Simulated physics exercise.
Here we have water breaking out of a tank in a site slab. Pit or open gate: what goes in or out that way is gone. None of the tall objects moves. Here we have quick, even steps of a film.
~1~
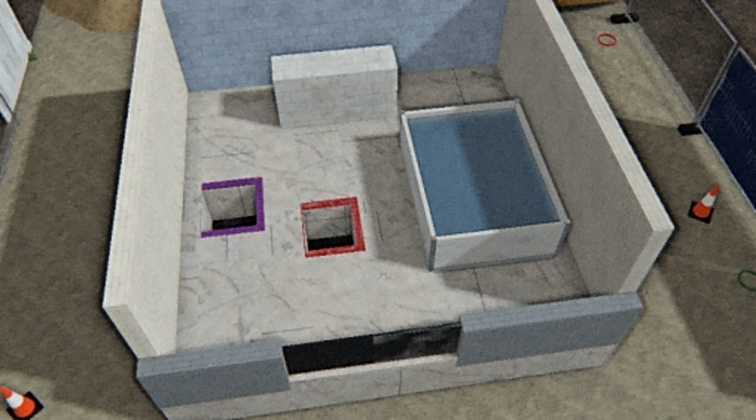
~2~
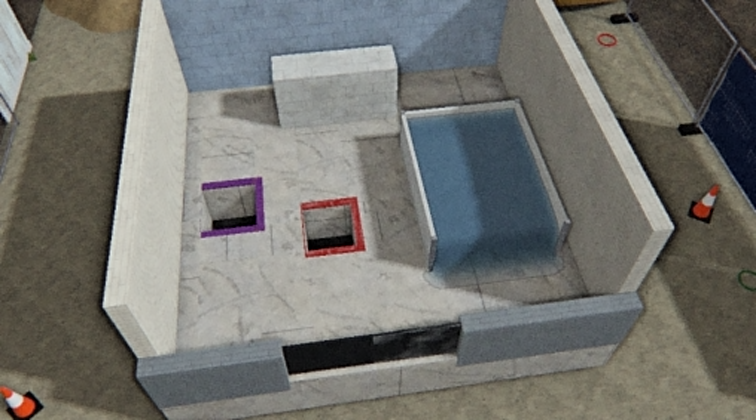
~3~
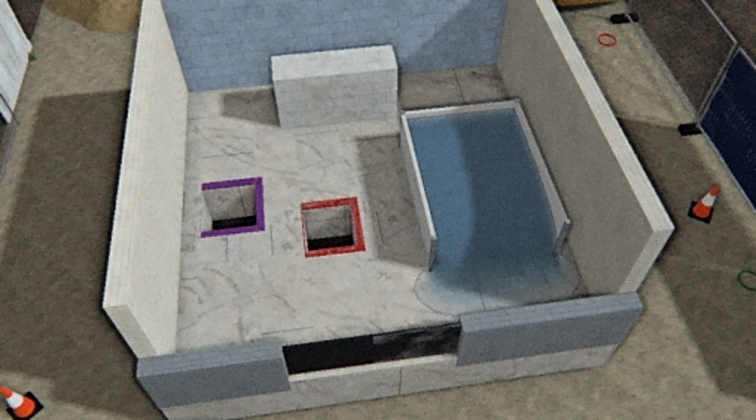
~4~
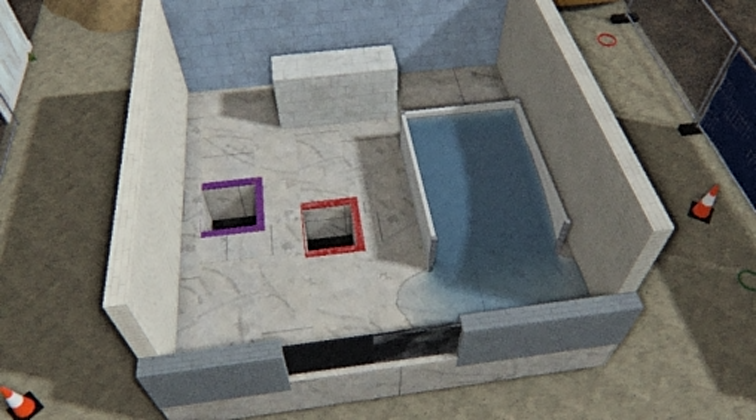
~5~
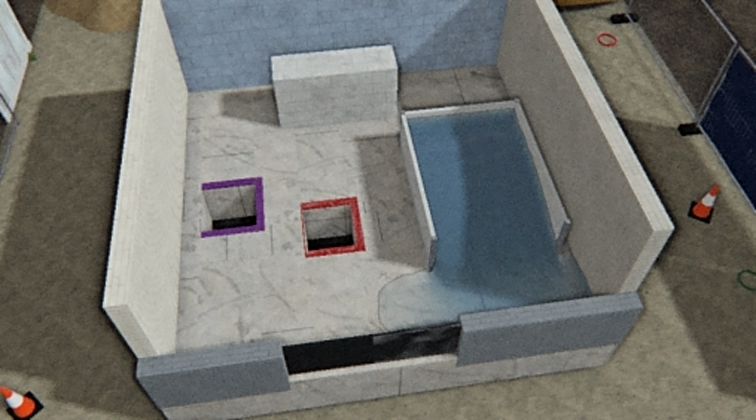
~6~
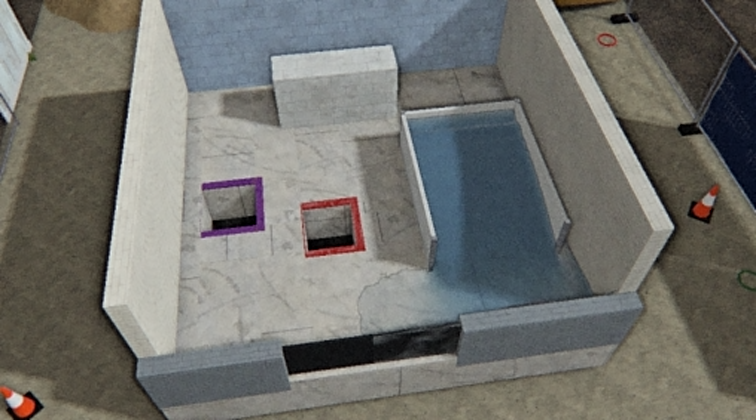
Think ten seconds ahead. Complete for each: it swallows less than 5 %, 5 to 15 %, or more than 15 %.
Completed: The gate swallows less than 5 %; the purple pit swallows more than 15 %; the red pit swallows 5 to 15 %.
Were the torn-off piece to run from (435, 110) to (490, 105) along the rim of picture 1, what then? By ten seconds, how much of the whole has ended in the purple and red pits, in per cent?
Purple 20 %, red 6 %.
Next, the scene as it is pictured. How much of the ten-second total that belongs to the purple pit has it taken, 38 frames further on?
Around 60 percent.
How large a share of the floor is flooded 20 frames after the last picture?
Roughly 55 per cent.
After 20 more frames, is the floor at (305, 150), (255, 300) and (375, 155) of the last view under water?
One after the other: No water, covered, clear.
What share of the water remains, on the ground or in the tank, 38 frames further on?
That works out to about 80 percent.
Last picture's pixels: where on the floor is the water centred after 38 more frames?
Roughly at (405, 226).
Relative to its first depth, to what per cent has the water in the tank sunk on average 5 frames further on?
56 percent or thereabouts.
A moment on, water covers 20 % of the floor; the gate 0 %, the purple pit 0 %, the red pit 0 %.
Next, water covers 40 % of the floor; the gate 0 %, the purple pit 0 %, the red pit 0 %.
Then, water covers 55 % of the floor; the gate 0 %, the purple pit 4 %, the red pit 2 %.
Later, water covers 80 % of the floor; the gate 0 %, the purple pit 17 %, the red pit 4 %.
In the end, water covers 95 % of the floor; the gate 0 %, the purple pit 29 %, the red pit 8 %.
